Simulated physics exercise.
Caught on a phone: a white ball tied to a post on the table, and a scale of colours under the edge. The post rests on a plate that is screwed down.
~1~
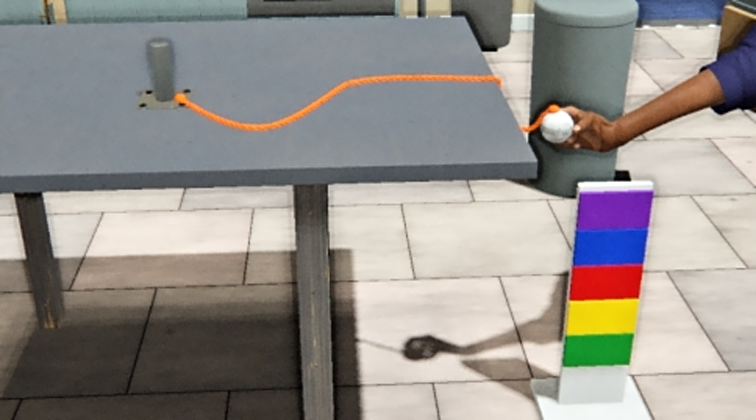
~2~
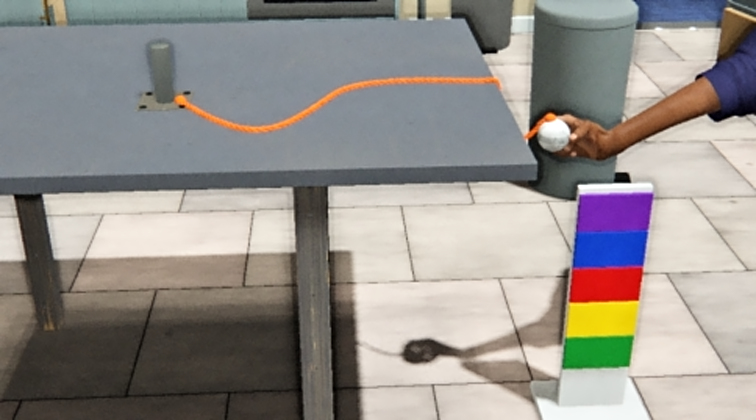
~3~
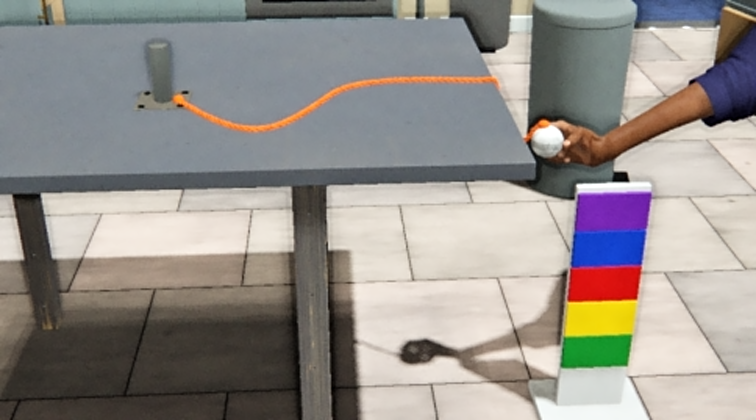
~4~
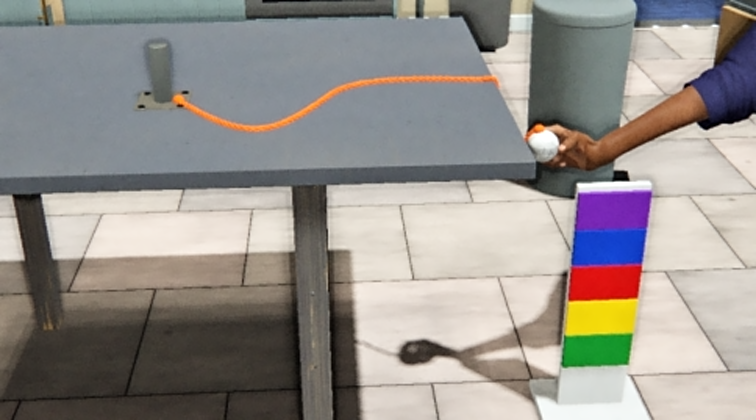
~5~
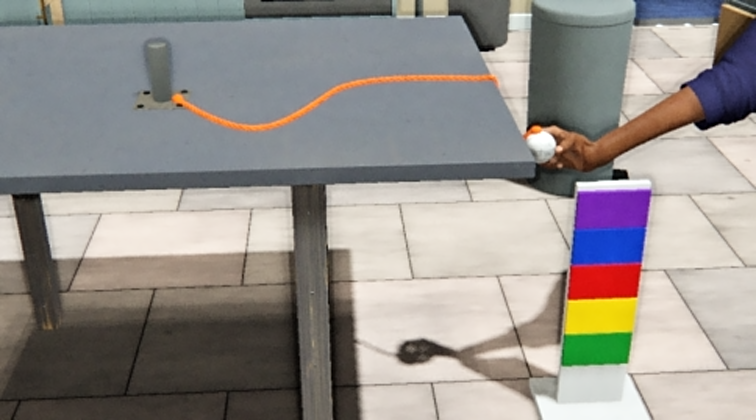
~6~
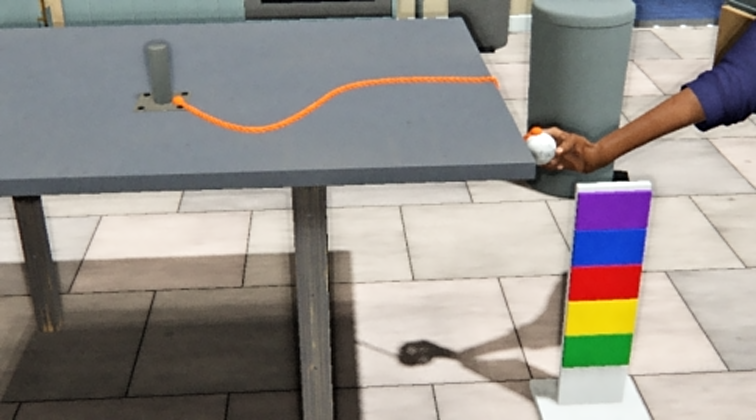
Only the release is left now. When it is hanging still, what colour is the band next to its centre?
Red.
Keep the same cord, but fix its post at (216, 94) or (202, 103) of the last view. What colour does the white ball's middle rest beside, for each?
One after the other, yellow; yellow.
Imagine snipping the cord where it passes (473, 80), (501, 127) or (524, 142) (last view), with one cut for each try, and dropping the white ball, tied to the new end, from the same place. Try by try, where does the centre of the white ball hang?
In order, it ends up near (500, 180), (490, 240) and (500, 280).
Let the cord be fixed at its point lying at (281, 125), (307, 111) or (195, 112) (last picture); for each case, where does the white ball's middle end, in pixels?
It comes to rest around (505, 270), (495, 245) and (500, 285) respectively.
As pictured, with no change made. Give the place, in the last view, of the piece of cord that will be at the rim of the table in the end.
Check around (403, 80) - that's where it is.
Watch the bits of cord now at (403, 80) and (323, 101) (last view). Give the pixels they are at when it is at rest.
To (506, 109) for the first and to (399, 102) for the second.
Soon after, ball near (518, 276); level with red.
After that, ball near (466, 301); level with red.
And then, ball near (513, 300); level with red.
In the end, ball near (501, 305); level with red. At red.
